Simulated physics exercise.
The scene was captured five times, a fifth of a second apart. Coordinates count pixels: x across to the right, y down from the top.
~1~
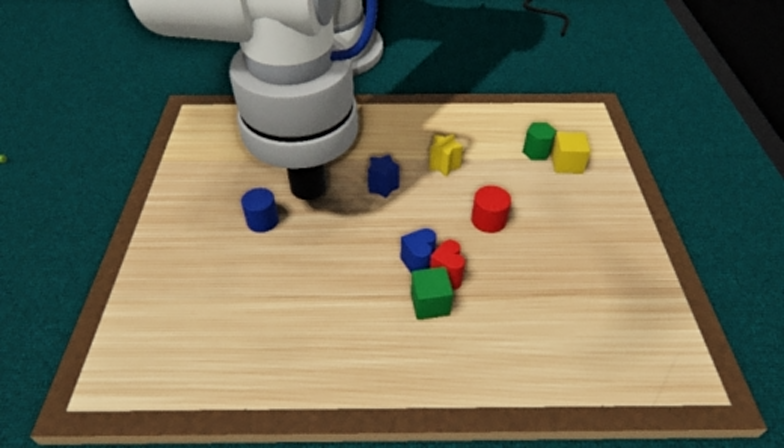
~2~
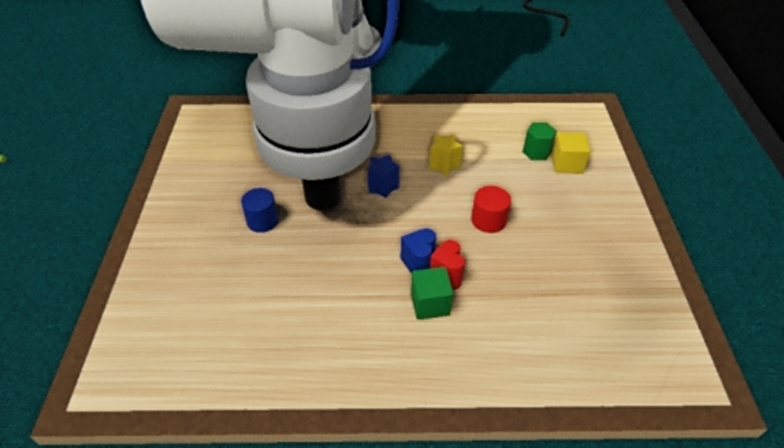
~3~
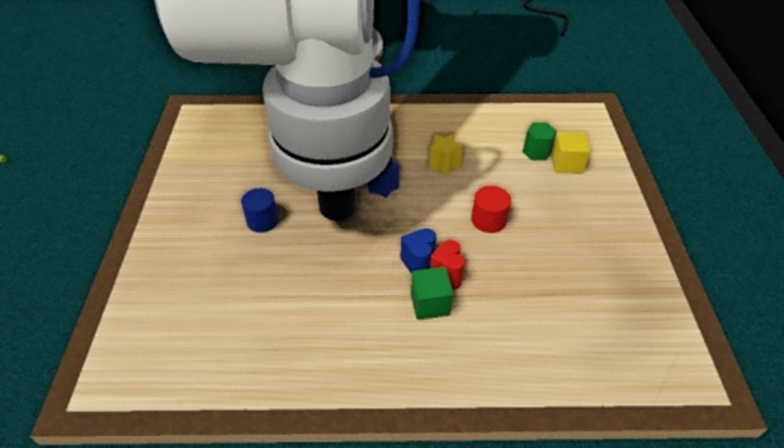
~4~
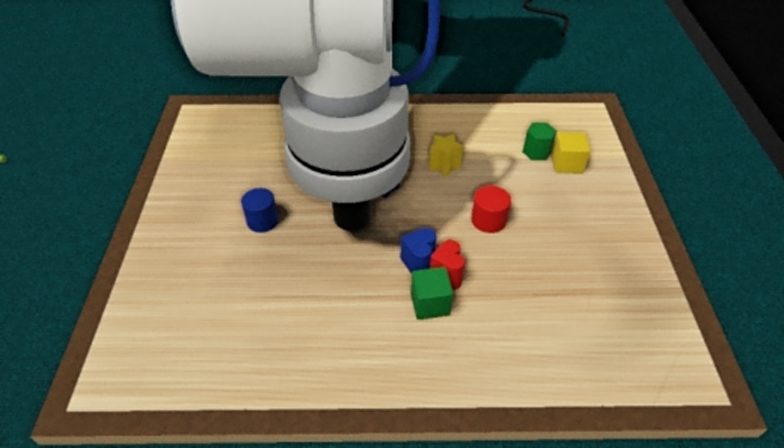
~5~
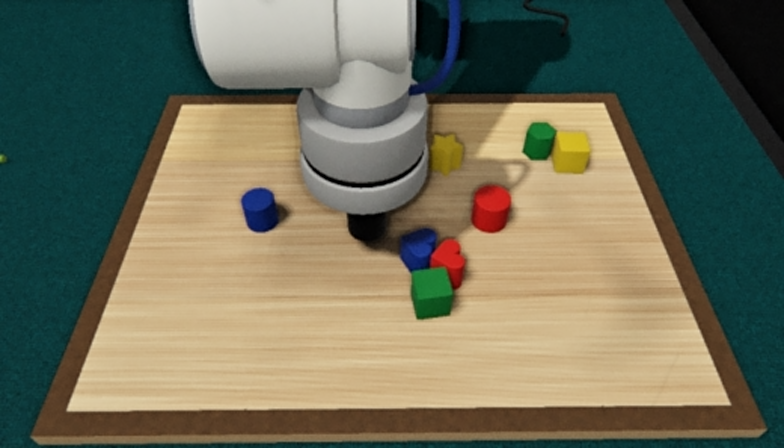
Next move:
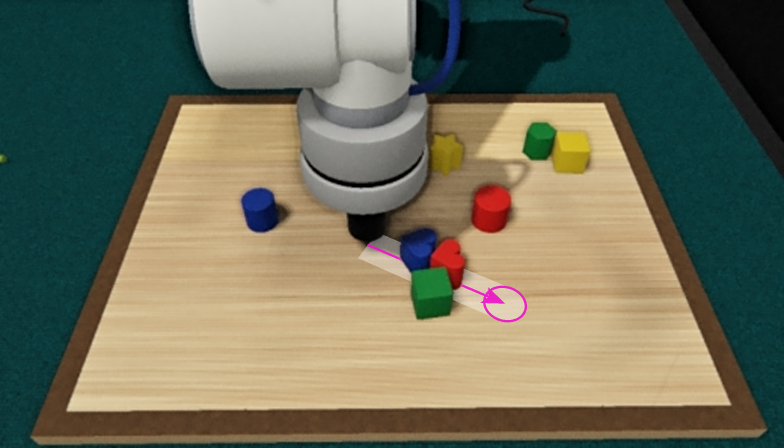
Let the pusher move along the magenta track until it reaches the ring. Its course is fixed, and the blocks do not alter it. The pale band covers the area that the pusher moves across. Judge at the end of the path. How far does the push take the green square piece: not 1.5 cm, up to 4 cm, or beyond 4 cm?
The shift is below 1.5 cm.
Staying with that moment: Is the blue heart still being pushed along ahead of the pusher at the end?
My answer is yes.
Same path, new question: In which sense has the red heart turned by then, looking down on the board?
The answer is counter-clockwise.
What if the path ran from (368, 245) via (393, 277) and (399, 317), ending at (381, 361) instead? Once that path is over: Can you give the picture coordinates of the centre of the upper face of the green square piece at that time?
Final place: (442, 300).
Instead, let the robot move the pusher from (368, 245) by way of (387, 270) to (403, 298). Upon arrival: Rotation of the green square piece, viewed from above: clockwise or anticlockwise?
Seen from above, its turn is counter-clockwise.
Drawn move, from (368, 245) directly to (505, 304).
What follows on the original path. One third of the way, pusher at (413, 248); blue heart at (451, 254); green square piece at (436, 283), turned 15° clockwise; red heart at (478, 263), turned 20° anticlockwise.
Two thirds of the way, pusher at (460, 267); blue heart at (501, 270), turned 15° anticlockwise; green square piece at (440, 287), turned 40° clockwise; red heart at (531, 275), turned 35° anticlockwise.
At the end, pusher at (509, 288); blue star block still; blue heart at (548, 288), turned 50° anticlockwise; green square piece at (441, 288), turned 40° clockwise; red heart at (573, 278), turned 70° anticlockwise.
